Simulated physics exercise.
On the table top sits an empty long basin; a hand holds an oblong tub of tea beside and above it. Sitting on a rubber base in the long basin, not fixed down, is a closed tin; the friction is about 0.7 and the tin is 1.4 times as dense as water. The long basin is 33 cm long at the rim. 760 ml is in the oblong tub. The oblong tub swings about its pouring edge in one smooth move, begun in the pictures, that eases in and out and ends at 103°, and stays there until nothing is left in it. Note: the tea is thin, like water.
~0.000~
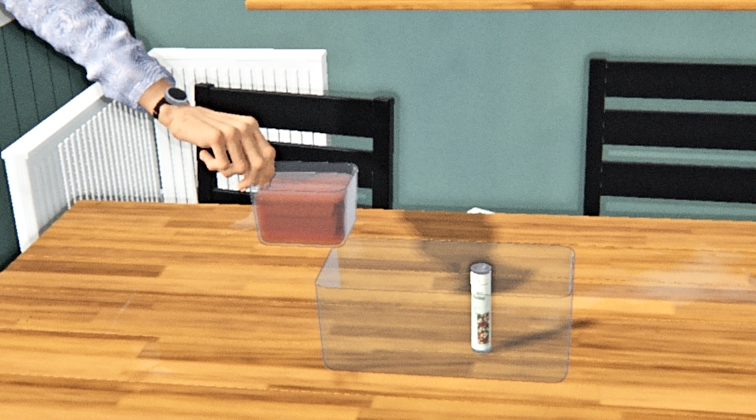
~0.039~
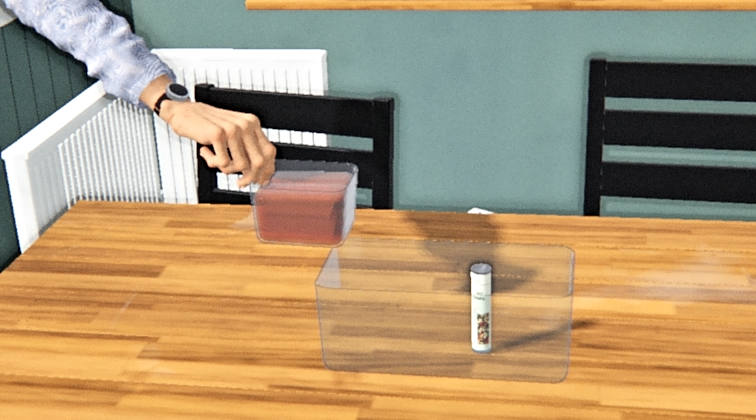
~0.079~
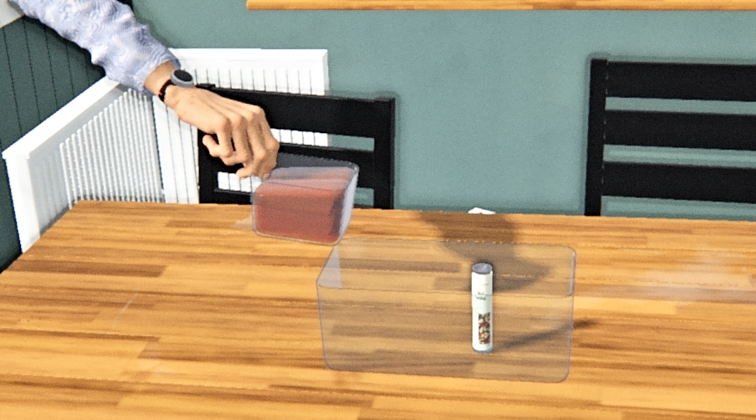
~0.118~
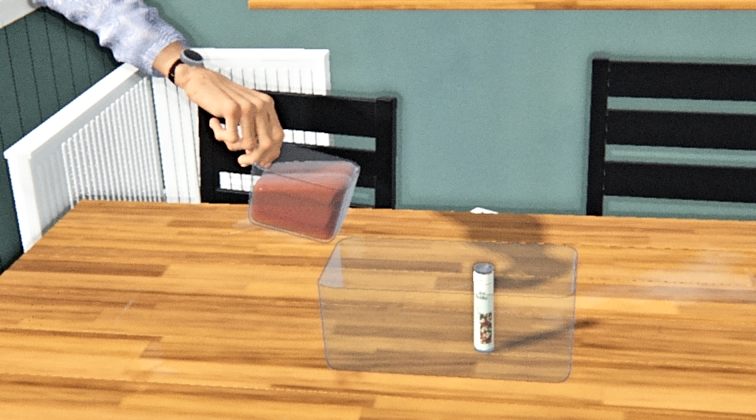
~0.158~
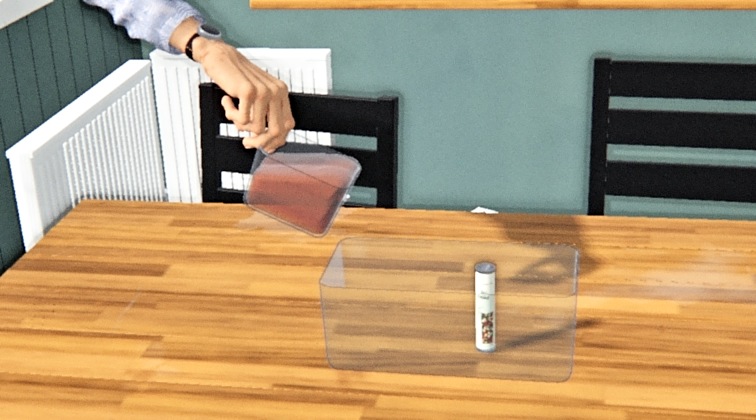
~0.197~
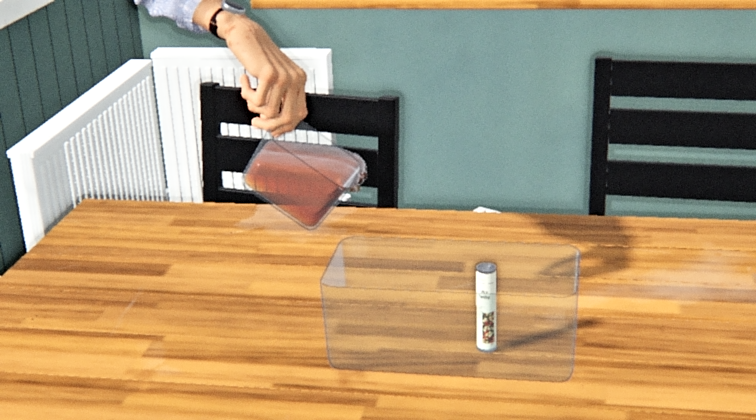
A hand holds a small clear tub of reddish-brown tea over a wooden table, seen from slightly above in a room with green walls and white panelling. Right of it sits a long clear basin with a slim white, dark-topped tin inside, black chairs behind. The hand, in a pale blue sleeve and dark watch, rises and moves right, tilting the tub rightward toward the basin.
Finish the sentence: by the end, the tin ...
By the end, the tin has toppled.
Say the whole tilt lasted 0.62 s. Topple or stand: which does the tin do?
Then it tips over.
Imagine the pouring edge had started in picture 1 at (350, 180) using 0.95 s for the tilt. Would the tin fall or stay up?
Then it stays up.
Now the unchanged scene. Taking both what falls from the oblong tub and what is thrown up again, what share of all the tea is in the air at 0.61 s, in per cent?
About 18 % of the total.
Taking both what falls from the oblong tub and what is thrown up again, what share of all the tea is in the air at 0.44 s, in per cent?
It comes to roughly 46 per cent.
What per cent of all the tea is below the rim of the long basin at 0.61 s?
About 76 per cent.
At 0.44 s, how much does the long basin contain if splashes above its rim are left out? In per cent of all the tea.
I'd put it near 10 percent.
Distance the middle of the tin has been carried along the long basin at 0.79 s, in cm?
Estimate: Around 2 cm.
After 0.44 s the tilt is 100° and 44 per cent is still to pour; the tin stands where it began.
After 0.61 s the tilt is 103° and 6 per cent is still to pour; the tin stands where it began.
After 0.79 s the tilt is 103° and 1 per cent is still to pour; the tin stands 2 cm from where it began.
After 0.99 s the tilt is 103° and 0 per cent is still to pour; the tin leans 34°.
In the end the tin lies on its side.
